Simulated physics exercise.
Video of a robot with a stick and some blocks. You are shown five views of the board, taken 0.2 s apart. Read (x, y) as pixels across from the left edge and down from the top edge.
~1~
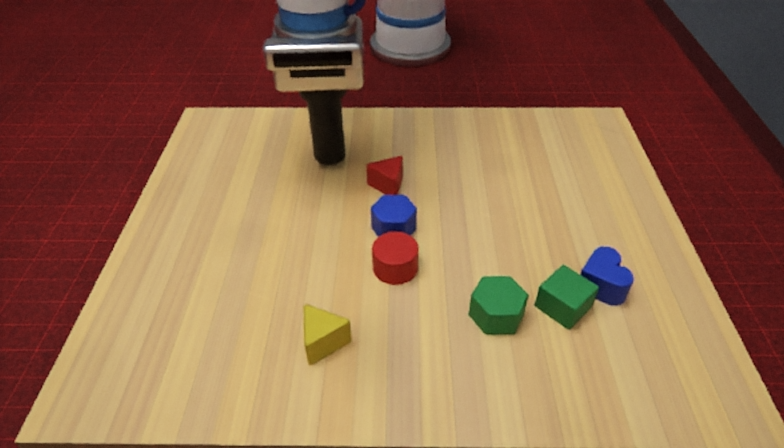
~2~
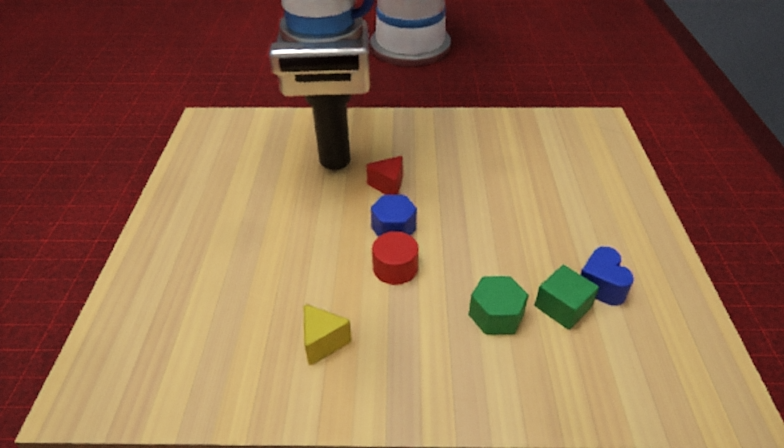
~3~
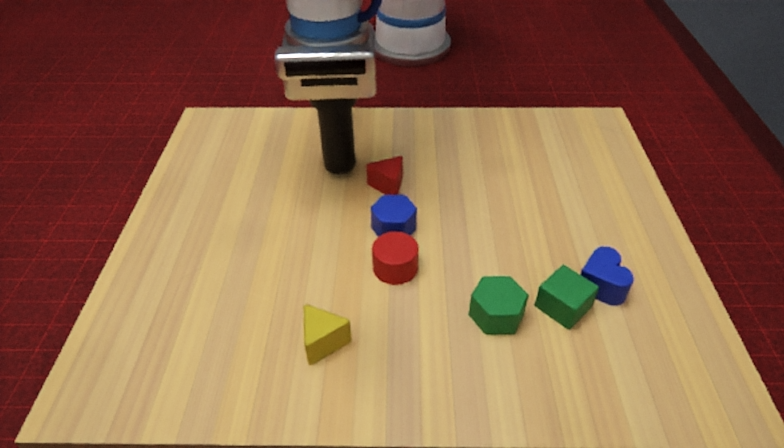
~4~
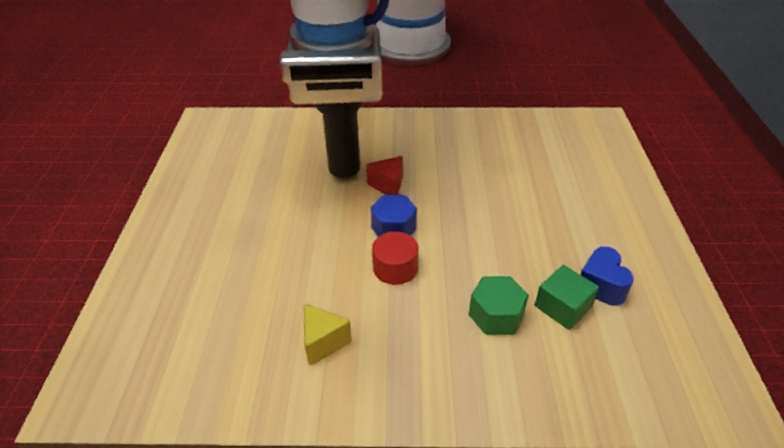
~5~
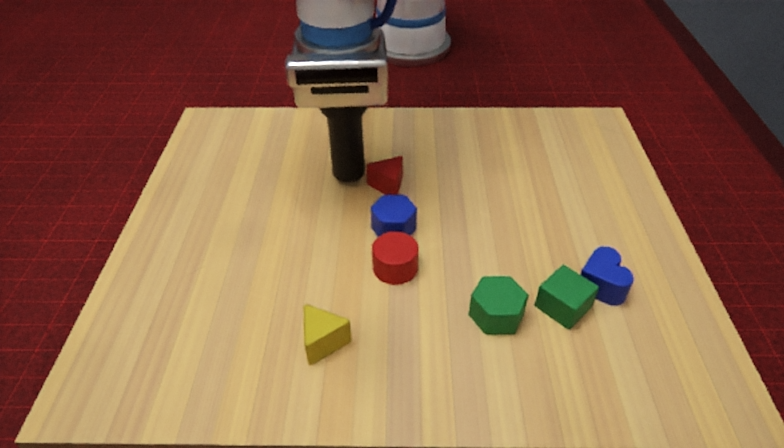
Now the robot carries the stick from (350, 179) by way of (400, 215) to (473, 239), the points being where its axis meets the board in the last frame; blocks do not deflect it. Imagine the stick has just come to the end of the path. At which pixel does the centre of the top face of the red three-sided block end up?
The point I'd pick in the picture is (412, 173).
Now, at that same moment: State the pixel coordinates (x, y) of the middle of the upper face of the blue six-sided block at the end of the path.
At roughly (430, 239).
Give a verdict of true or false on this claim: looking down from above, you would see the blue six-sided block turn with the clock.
My answer: True.
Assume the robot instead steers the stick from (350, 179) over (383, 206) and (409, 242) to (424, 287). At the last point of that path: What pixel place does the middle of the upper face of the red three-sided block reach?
Just about (410, 173).
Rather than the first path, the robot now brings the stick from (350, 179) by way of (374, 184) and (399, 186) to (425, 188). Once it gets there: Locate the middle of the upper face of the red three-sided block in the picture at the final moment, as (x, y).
The red three-sided block ends near (464, 170).
What follows on the original path. One third of the way, stick (382, 196); red three-sided block (409, 171), turned 80° anticlockwise.
Two thirds of the way, stick (422, 218); red three-sided block (412, 173), turned 105° anticlockwise; blue six-sided block (421, 234), turned 40° clockwise; red disc (393, 261).
At the end, stick (474, 232); red three-sided block (412, 173), turned 105° anticlockwise; blue six-sided block (430, 239), turned 70° clockwise; red disc (393, 262); green six-sided block in place; green square in place.
